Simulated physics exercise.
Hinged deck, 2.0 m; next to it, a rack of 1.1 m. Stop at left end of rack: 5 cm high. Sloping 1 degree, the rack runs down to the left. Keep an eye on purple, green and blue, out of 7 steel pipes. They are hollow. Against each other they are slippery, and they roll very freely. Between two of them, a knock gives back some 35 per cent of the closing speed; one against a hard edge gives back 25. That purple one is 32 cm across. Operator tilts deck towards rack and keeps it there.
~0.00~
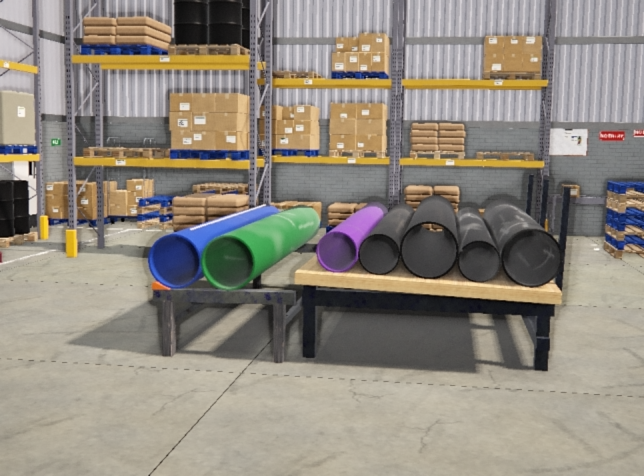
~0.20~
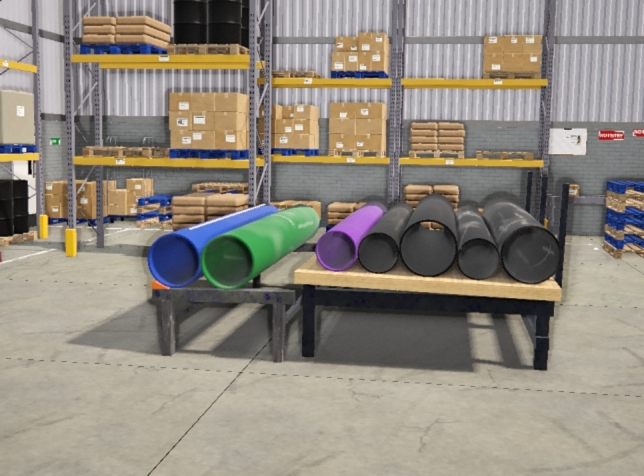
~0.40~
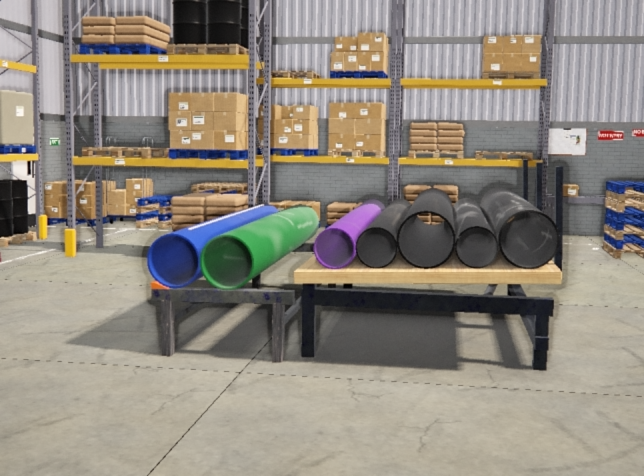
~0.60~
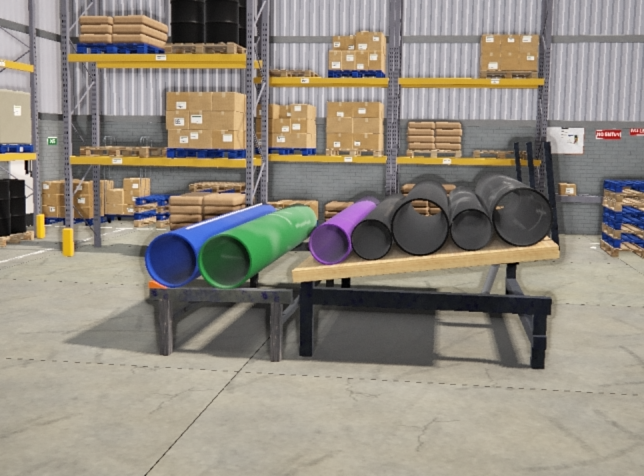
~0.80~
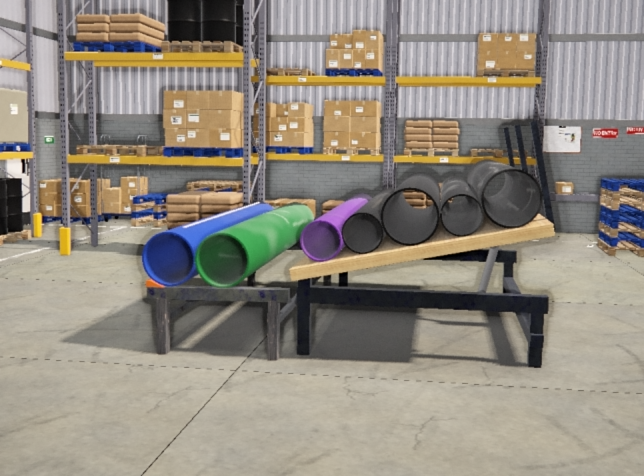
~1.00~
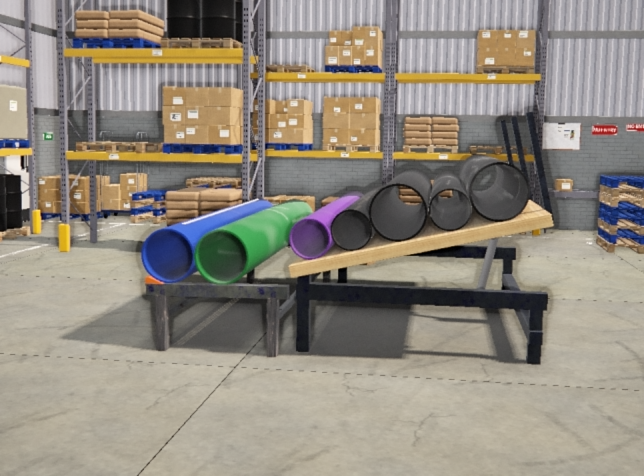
In a warehouse with tall racks of boxes and pallets behind, a nearly still camera looks across the concrete floor from the front. Blue and green pipes lie side by side on a low dark rack at left, with a purple pipe and four black ones on a wooden deck beside it. The deck's right side rises, slanting it down leftward, and the purple and black pipes shift slightly left while blue and green stay nearly still.
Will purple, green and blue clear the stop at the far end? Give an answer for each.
Here's how it goes: Purple is kept in, green is kept in, blue is kept in.
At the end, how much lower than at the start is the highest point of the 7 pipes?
It sits roughly 0 cm lower at the end.
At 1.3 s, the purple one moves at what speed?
It's travelling at about 0.9 m/s.
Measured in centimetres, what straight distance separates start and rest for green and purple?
Moved: Green 10, purple 60.
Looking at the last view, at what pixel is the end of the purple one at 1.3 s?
Near (284, 244).
After 1.3 s, purple is on the rack, 115 cm from the rack's far end, rolling left; green is on the rack, 65 cm from the rack's far end; blue is on the rack, 20 cm from the rack's far end; 0 lost over the end.
After 1.6 s, purple is on the rack, 100 cm from the rack's far end, rolling left; green is on the rack, 60 cm from the rack's far end, rolling left; blue is on the rack, 15 cm from the rack's far end, rolling left; 0 lost over the end.
At rest (2.0 s), purple is on the rack, 90 cm from the rack's far end; green is on the rack, 55 cm from the rack's far end; blue is on the rack, 10 cm from the rack's far end; 0 lost over the end.
